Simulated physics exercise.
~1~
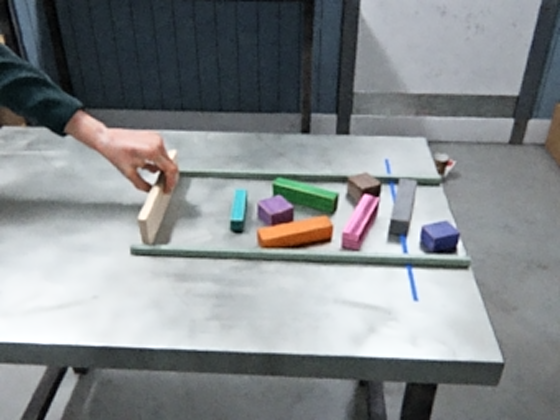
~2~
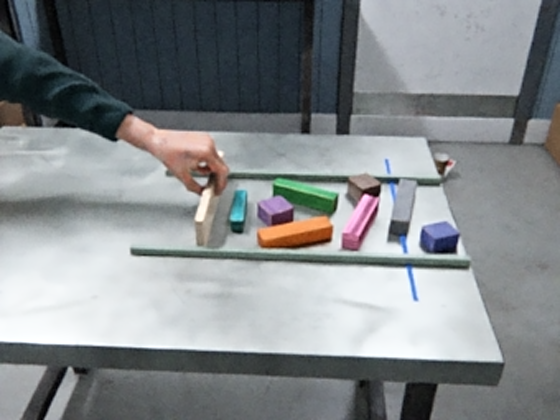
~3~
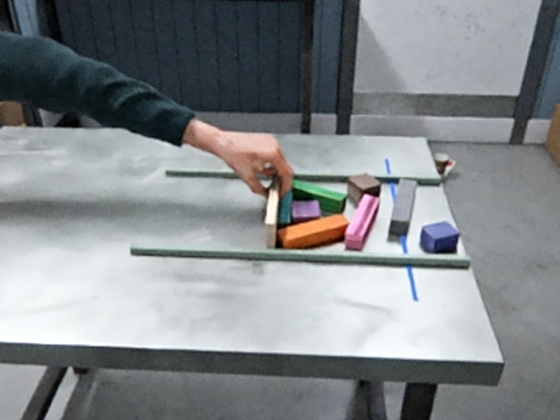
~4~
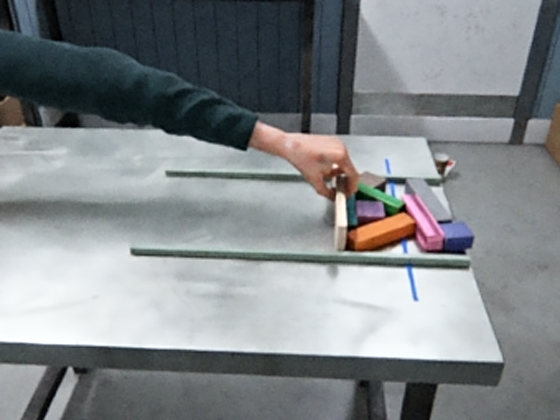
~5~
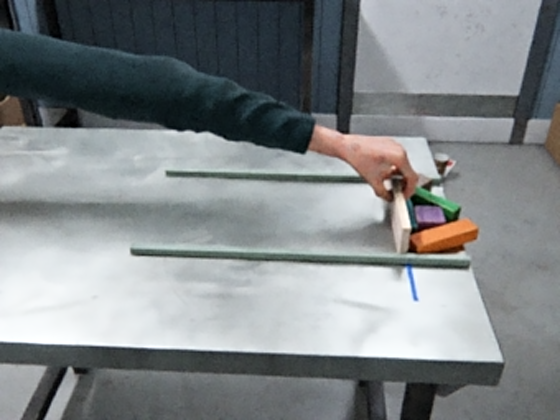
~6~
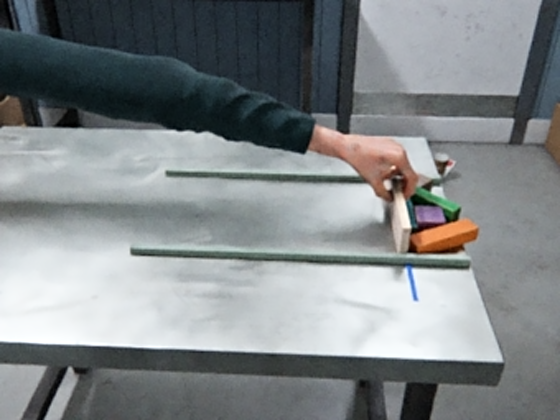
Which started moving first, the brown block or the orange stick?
The orange stick started moving first, while the brown block was still sitting in its place and only moved later.
